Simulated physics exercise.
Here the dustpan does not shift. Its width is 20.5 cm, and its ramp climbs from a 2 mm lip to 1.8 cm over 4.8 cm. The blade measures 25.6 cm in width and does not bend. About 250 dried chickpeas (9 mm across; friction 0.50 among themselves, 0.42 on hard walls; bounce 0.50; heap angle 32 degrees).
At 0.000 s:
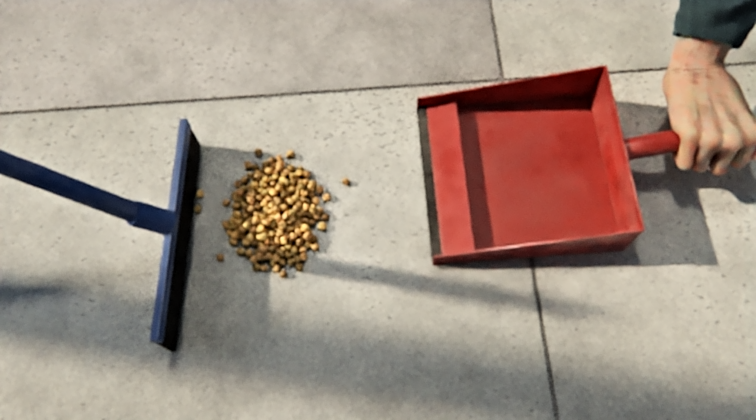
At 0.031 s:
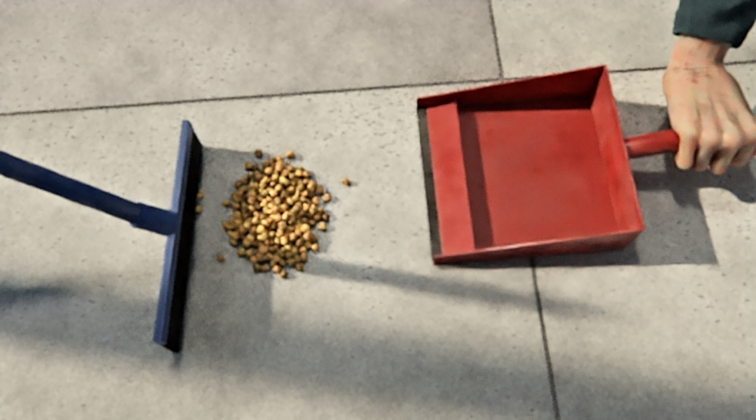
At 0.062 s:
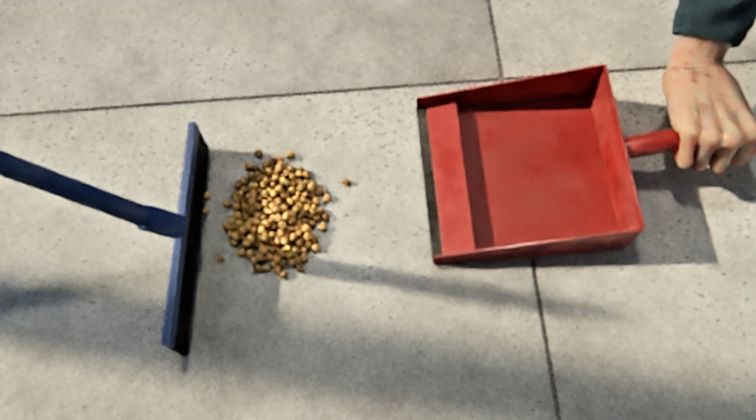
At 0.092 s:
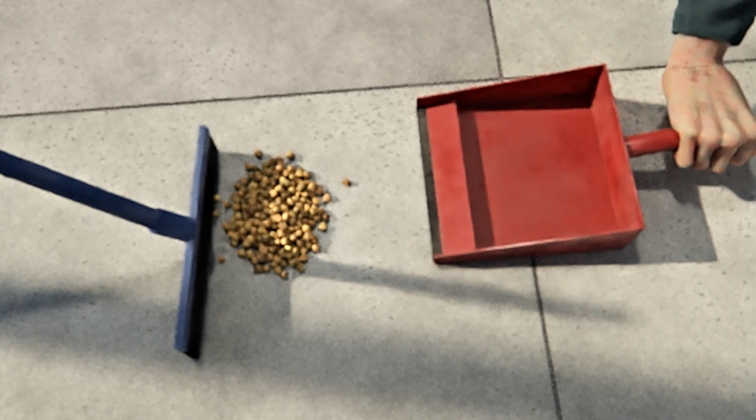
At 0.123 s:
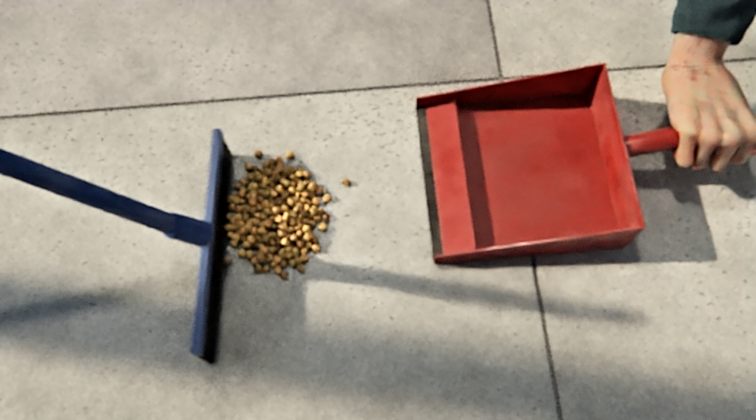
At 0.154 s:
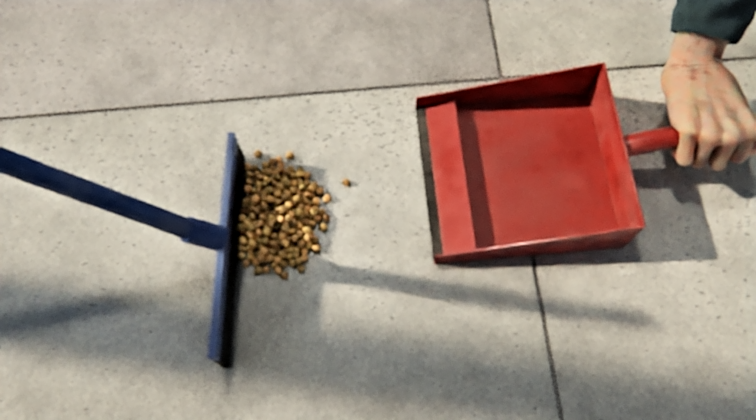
A hand holds a red dustpan still while a blue blade slides right into piled chickpeas.
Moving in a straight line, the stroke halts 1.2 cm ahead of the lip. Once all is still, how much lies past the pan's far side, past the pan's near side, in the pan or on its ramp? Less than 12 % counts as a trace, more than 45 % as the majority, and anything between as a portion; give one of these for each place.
Past the pan's far side - a trace, past the pan's near side - a portion, in the pan or on its ramp - a portion.
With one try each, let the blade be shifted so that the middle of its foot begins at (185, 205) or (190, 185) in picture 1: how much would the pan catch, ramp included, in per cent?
First try about 40 per cent, second about 35 per cent.
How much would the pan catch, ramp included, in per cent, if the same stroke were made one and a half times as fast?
Share: Close to 30 %.
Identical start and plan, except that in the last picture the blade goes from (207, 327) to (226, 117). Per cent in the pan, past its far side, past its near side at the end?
Per cent by place - pan 45, far side 5, near side 10.
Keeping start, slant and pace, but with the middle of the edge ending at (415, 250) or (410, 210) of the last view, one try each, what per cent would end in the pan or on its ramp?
About 45 and 50 per cent.
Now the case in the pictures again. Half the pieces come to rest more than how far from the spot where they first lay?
That distance is close to 22 cm.
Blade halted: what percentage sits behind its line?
Estimate: Around 25 %.
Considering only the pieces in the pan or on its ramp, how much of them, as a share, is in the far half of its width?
Roughly 0 per cent.
Then, at 0.35 s, middle of the blade 12 cm from the lip; 0 % over the lip, far side 0 %, near side 15 %.
After 0.48 s, middle of the blade 5 cm from the lip; 0 % over the lip, far side 0 %, near side 30 %.
After 0.74 s, middle of the blade 2 cm from the lip; 30 % over the lip, far side 0 %, near side 35 %.
In the end, at 1.2 s, far side 0 %, near side 35 %, pan 30 %, in front of the lip or behind the blade 35 %.
